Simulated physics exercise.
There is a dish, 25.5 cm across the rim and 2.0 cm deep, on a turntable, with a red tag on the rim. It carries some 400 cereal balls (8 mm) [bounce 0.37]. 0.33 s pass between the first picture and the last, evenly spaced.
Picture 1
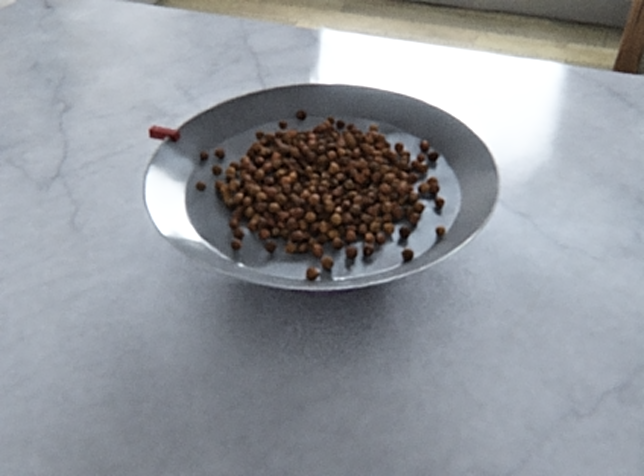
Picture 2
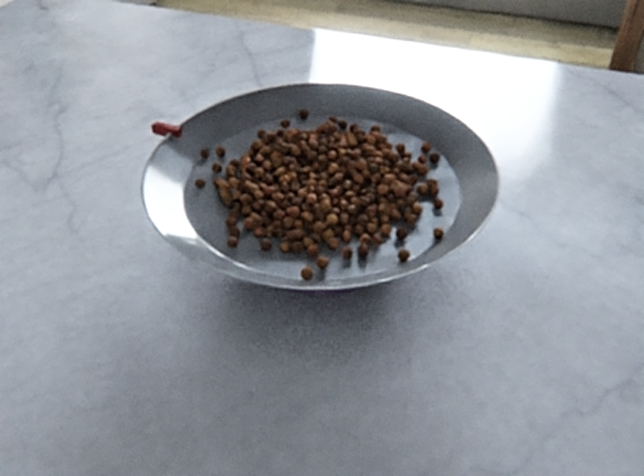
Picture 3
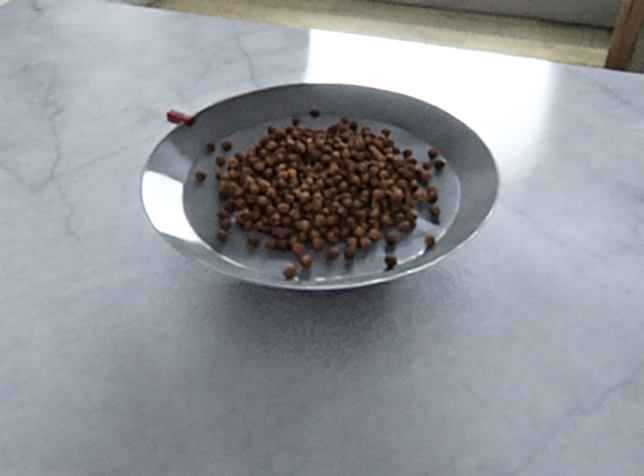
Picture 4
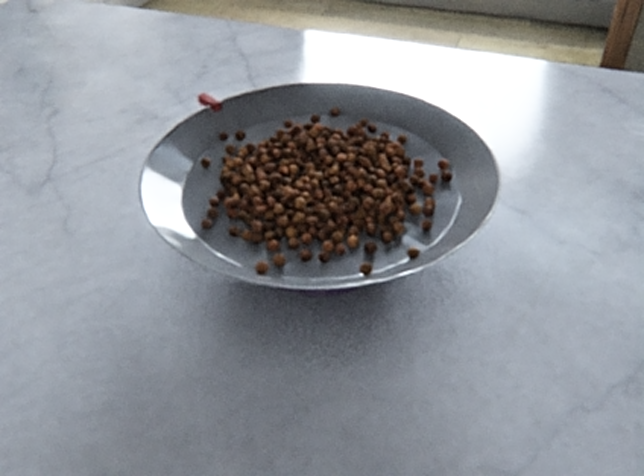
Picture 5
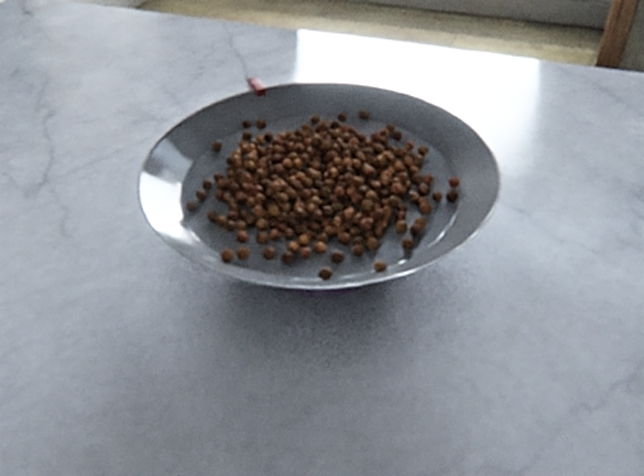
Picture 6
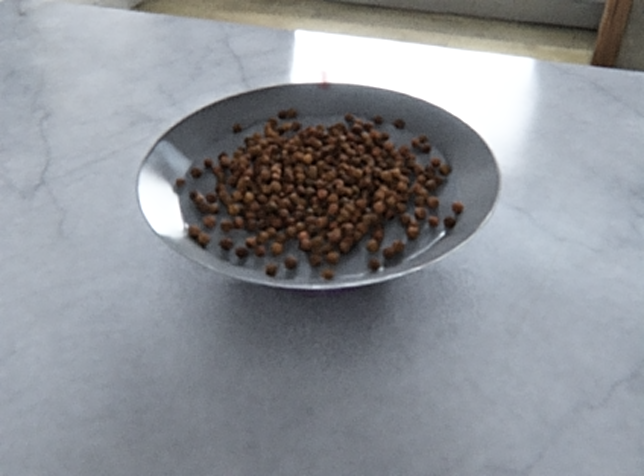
A wide, shallow grey dish sits on a pale grey marbled surface, seen from above at an angle, with a bright patch of light and a strip of tan floor behind. It holds a loose heap of small brown balls, and a red tag marks its left rim. The dish turns clockwise in place, slowly then faster, carrying the balls and bringing the tag round to the far rim, while the camera stays nearly still.
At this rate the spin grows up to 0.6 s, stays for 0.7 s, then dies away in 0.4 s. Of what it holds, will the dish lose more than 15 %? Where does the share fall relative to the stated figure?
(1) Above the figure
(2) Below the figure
Option 1: Above the figure.
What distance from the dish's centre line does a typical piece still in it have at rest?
10.0 cm, roughly.
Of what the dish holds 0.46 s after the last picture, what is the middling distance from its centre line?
Roughly 11.0 cm.
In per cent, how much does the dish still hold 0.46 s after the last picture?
Remaining share: Approx. 65 %.
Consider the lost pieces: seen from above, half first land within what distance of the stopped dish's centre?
That would be roughly 22 cm.
Then, 0.46 s after the last picture, dish 65 %, in the air 30 %; middle of the pieces not yet landed near (321, 168).
Then, 0.84 s after the last picture, fallen behind where it stops 20 %, fallen in front of where it stops 15 %, fallen right of where it stops 20 %, fallen left of where it stops 20 %, dish 15 %, in the air 5 %; middle of the pieces not yet landed near (320, 168).
Then, 1.19 s after the last picture, fallen behind where it stops 25 %, fallen in front of where it stops 20 %, fallen right of where it stops 25 %, fallen left of where it stops 25 %, dish 5 %; middle of the pieces not yet landed near (372, 172).
Then, 1.52 s after the last picture, fallen behind where it stops 25 %, fallen in front of where it stops 20 %, fallen right of where it stops 25 %, fallen left of where it stops 25 %, dish 5 %; middle of the pieces not yet landed near (317, 204).
In the end, fallen behind where it stops 25 %, fallen in front of where it stops 20 %, fallen right of where it stops 25 %, fallen left of where it stops 25 %, dish 5 %.
